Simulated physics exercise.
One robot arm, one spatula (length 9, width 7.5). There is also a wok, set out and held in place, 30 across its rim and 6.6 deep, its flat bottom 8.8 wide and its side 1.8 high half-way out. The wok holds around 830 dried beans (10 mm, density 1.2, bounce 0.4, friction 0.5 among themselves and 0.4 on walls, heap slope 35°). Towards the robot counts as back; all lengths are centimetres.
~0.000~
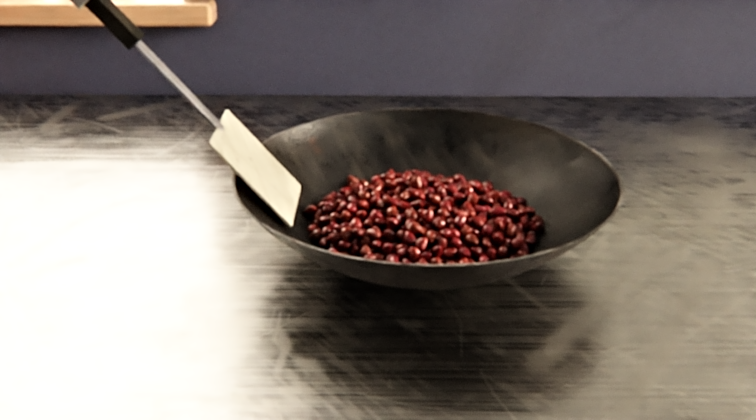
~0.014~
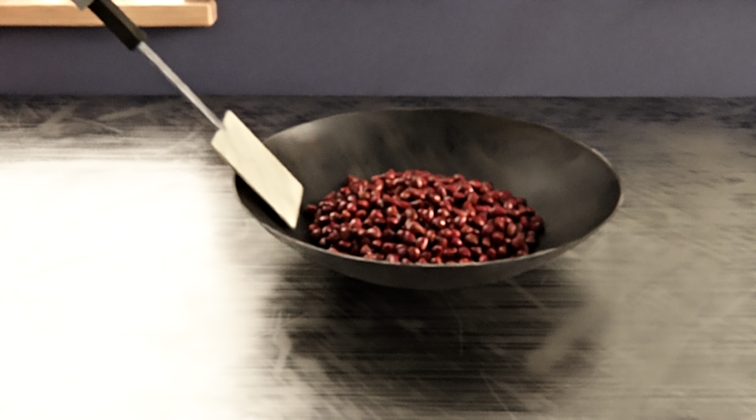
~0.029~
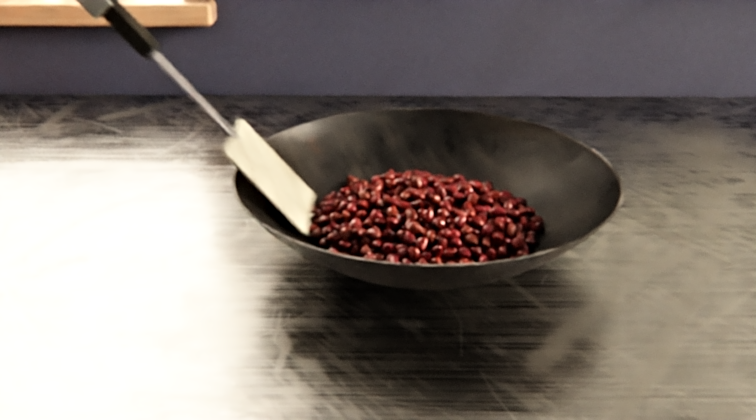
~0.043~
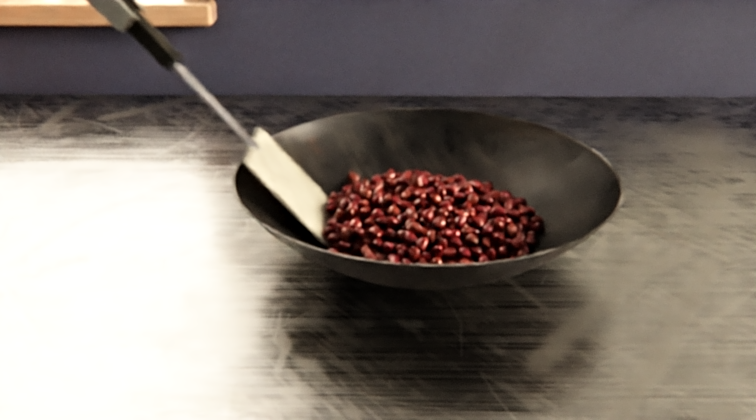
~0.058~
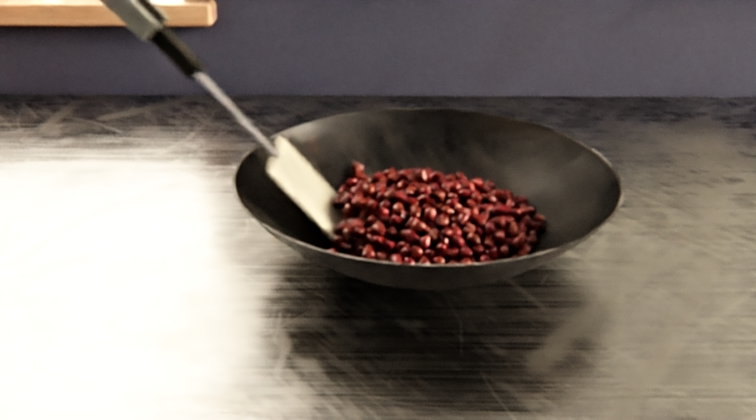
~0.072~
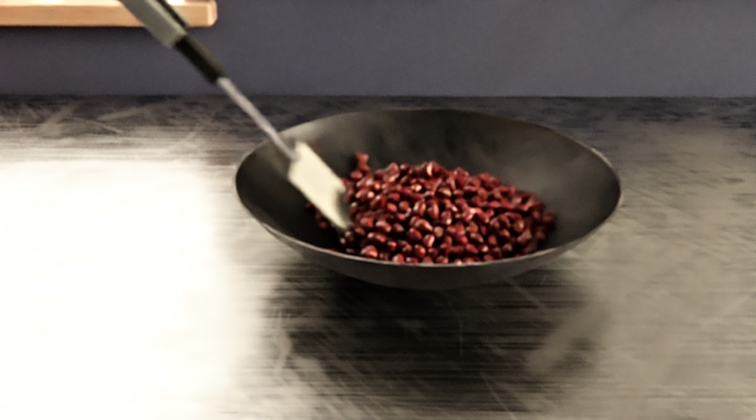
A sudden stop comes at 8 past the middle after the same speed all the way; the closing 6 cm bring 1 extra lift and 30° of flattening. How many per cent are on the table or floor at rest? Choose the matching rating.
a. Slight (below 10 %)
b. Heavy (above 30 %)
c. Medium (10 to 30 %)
Answer: C.
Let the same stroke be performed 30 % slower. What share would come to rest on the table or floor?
About 5 %.
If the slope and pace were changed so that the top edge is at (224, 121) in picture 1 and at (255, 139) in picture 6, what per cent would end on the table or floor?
Some 5 percent ends up on the table or floor.
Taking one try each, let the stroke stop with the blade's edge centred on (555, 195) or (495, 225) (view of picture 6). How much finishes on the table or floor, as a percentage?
Respectively some 35 and 5 percent end on the table or floor.
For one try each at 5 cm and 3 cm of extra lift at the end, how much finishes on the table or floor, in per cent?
Near 20 and 20 percent respectively.
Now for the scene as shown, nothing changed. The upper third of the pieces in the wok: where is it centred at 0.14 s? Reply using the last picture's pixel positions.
Near (503, 197).
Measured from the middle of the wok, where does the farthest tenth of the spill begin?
Around 30 centimetres.
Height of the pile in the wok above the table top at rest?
Peak at rest, approximately 8.0 centimetres.
After 0.11 s, sloping 50°, highest piece 7 above the table; 832 in the wok.
After 0.14 s, sloping 42°, highest piece 11 above the table; 832 in the wok.
After 0.36 s, sloping 20°, highest piece 11 above the table; 686 in the wok, 84 on the table or floor, 62 on the blade or in flight.
After 1.41 s, sloping 20°, highest piece 7 above the table; 683 in the wok, 149 on the table or floor.
At rest, 683 in the wok, 149 on the table or floor. That is 18 % on the table or floor.
